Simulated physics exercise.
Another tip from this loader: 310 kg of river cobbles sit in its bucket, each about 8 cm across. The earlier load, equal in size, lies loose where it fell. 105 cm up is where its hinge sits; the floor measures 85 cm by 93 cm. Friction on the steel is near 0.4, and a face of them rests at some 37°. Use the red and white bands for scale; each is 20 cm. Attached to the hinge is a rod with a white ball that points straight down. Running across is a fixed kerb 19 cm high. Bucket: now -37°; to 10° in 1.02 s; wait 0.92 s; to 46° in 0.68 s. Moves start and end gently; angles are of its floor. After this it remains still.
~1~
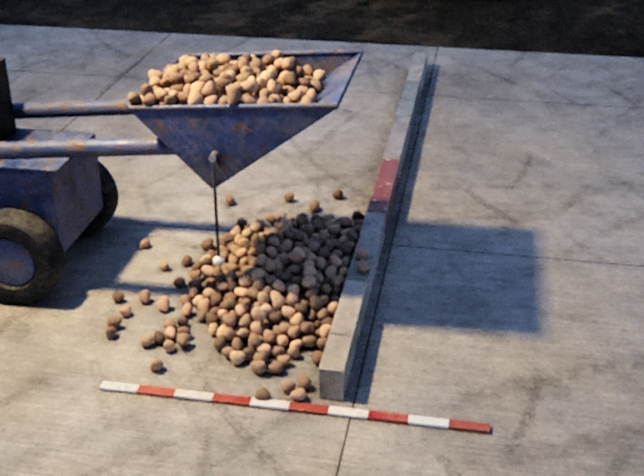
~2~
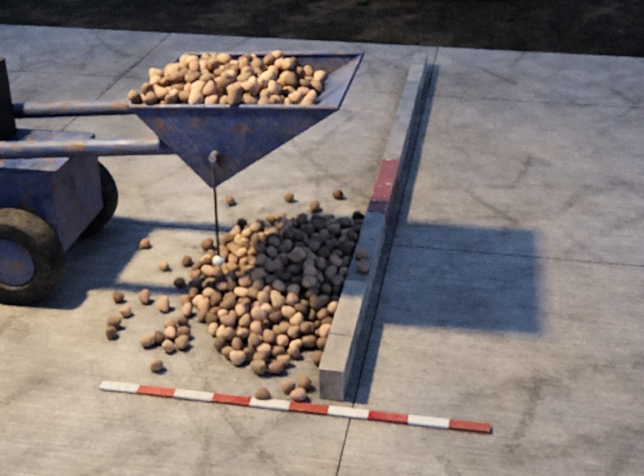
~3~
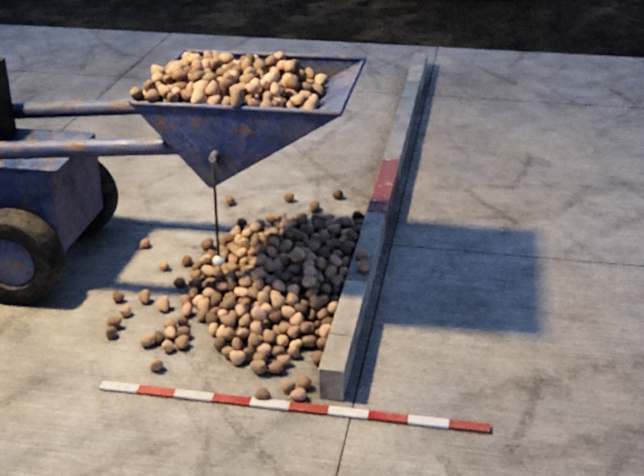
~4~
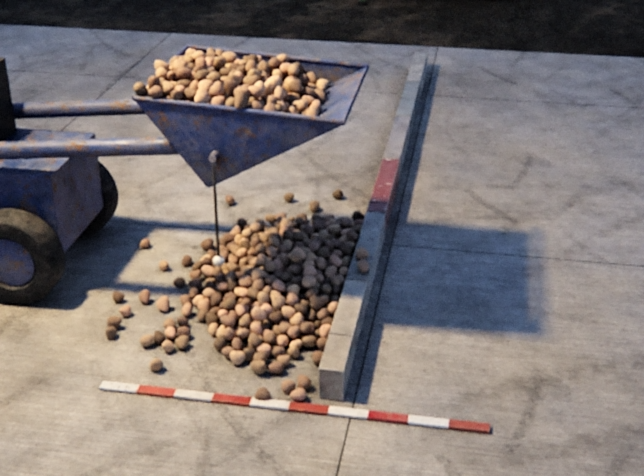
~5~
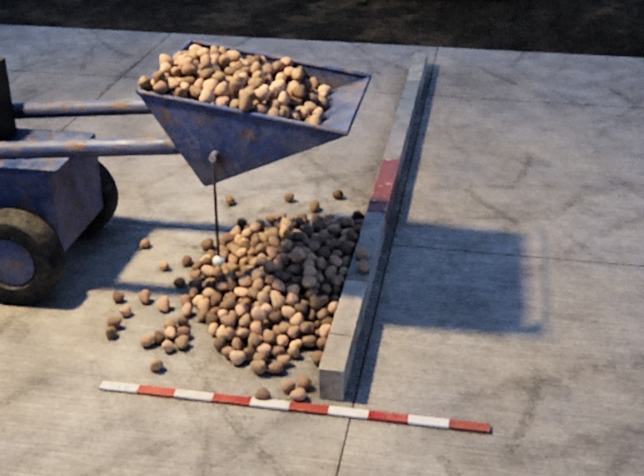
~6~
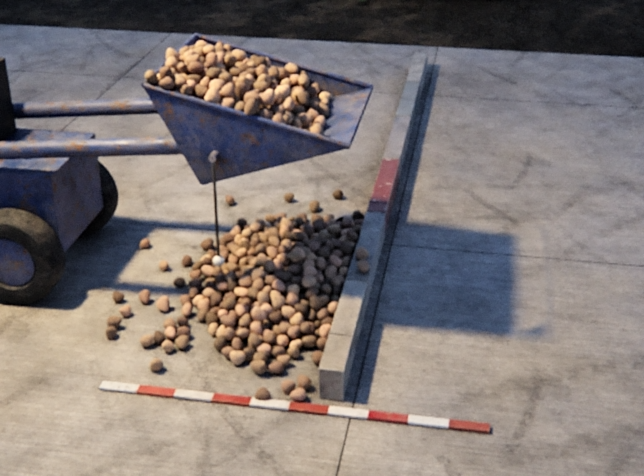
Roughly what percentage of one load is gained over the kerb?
Roughly 57 per cent.
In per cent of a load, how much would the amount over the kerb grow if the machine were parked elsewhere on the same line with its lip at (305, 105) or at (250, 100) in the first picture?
35 % and 5 %.
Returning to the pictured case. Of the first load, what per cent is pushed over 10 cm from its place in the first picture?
The answer is about 0 per cent.
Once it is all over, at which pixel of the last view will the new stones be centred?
They come to rest centred about (379, 279).
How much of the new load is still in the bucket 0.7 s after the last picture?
100 % still inside.
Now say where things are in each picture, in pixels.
In the first frame, lip at (338, 106), floor tilted -37°, highest stones at (229, 67). The earlier load is highest near (285, 251), 24 cm above ground level, 100 % on this side of the kerb.
In the second frame, lip at (339, 108), floor tilted -36°, highest stones at (227, 67).
In the third frame, lip at (341, 114), floor tilted -33°, highest stones at (221, 64).
In the fourth frame, the bucket is at -29°, its lip at (344, 123); the top of the load is at (205, 62).
In the fifth frame, the bucket is at -25°, its lip at (347, 134); the top of the load is at (198, 59).
In the sixth frame, the bucket is at -19°, its lip at (350, 146); the top of the load is at (199, 54).
Then, 0.3 s after the last picture the floor is at 2°; in per cent of one load, 100 in the bucket, 100 on this side of the kerb; the foremost stones are at (350, 270).
Then, 0.7 s after the last picture the floor is at 10°; in per cent of one load, 99 in the bucket, 101 on this side of the kerb; the foremost stones are at (355, 192).
Then, 2.6 s after the last picture the floor is at 46°; in per cent of one load, 2 in the bucket, 146 on this side of the kerb, 52 over the kerb; the foremost stones are at (559, 343).
Then, 5.1 s after the last picture the floor is at 46°; in per cent of one load, 0 in the bucket, 143 on this side of the kerb, 57 over the kerb; the foremost stones are at (559, 343). Net gain over the kerb, 57.
